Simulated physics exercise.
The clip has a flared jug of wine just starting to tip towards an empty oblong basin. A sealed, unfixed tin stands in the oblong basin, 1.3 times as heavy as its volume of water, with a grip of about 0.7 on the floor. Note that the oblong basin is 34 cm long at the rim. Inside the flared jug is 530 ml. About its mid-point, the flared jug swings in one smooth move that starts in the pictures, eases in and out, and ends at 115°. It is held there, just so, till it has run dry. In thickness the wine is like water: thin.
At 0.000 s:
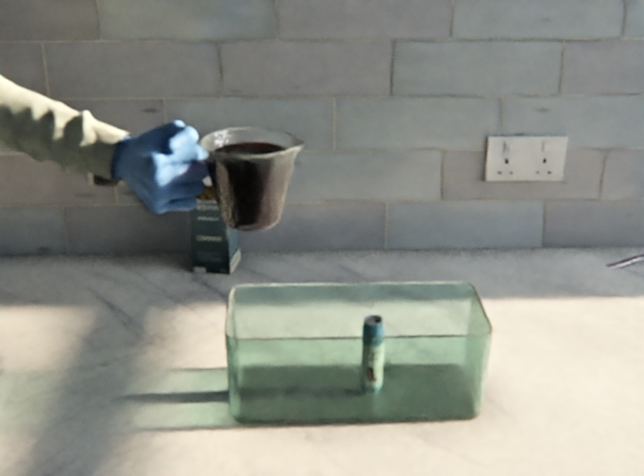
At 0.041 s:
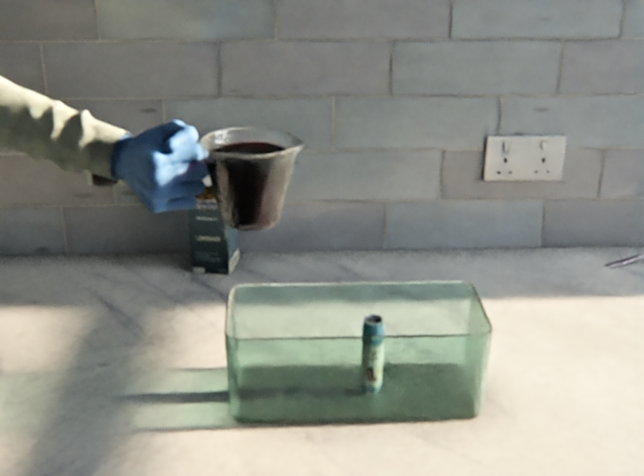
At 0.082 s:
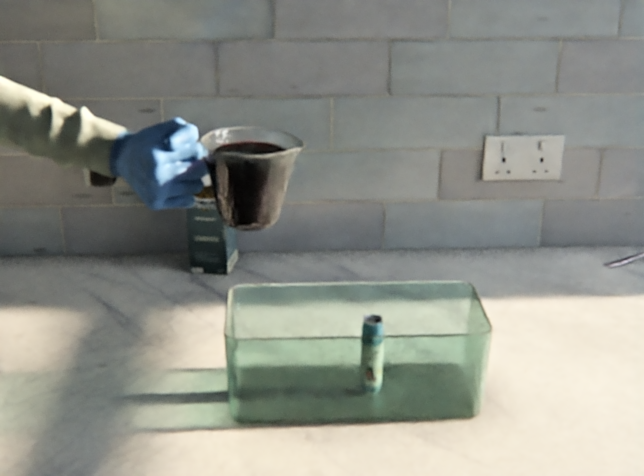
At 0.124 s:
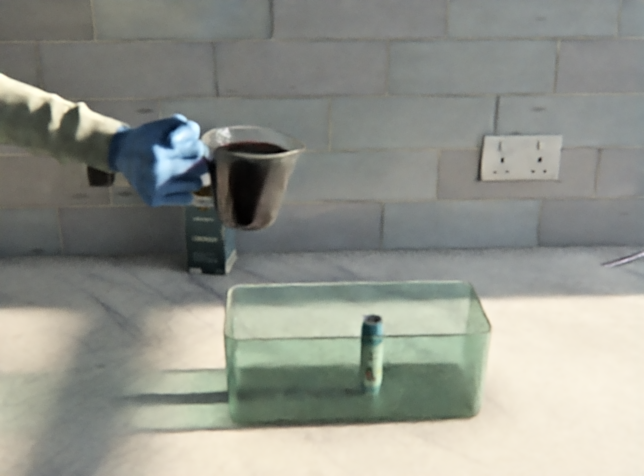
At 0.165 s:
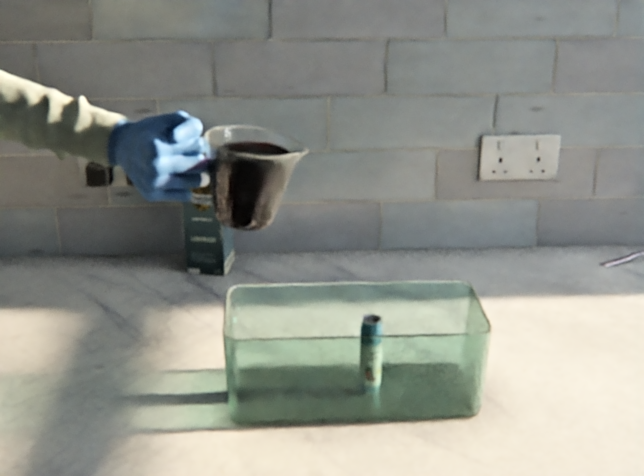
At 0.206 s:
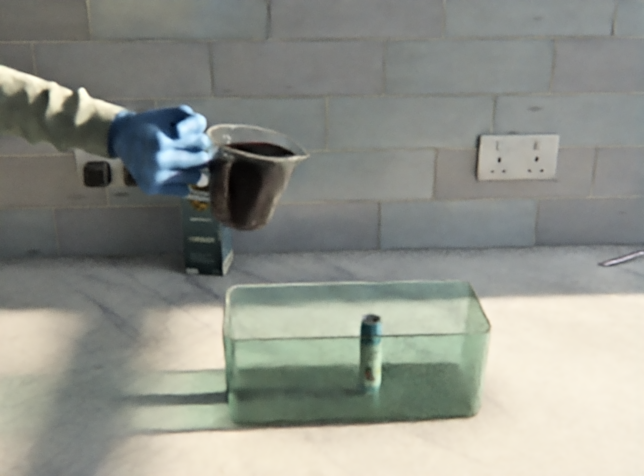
In the video, a blue-gloved hand holds a flared jug of dark liquid above and to the left of a green oblong basin with a small tin standing inside, then gradually tilts the jug slightly to the right.
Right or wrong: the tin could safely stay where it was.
Wrong, it goes over.
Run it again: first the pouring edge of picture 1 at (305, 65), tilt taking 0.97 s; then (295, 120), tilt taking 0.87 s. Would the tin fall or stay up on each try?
Trial 1 - tin tips; trial 2 - tin tips.
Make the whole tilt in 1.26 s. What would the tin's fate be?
Outcome - the tin ends up overturned.
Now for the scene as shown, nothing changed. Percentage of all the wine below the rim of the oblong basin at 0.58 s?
Close to 8 in a hundred.
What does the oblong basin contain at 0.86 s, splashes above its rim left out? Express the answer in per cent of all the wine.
Looks like about 80 % of the whole amount.
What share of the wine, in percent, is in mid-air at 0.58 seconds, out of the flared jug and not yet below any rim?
32 per cent.
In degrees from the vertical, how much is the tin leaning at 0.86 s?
The tilt is near 0°.
After 0.58 s the tilt is 76° and 60 per cent is still to pour; the tin stands where it began.
After 0.86 s the tilt is 112° and 4 per cent is still to pour; the tin stands 2 cm from where it began.
After 1.15 s the tilt is 115° and 0 per cent is still to pour; the tin lies on its side.
After 1.47 s the tilt is 115° and 0 per cent is still to pour; the tin lies on its side.
In the end the tin lies on its side.
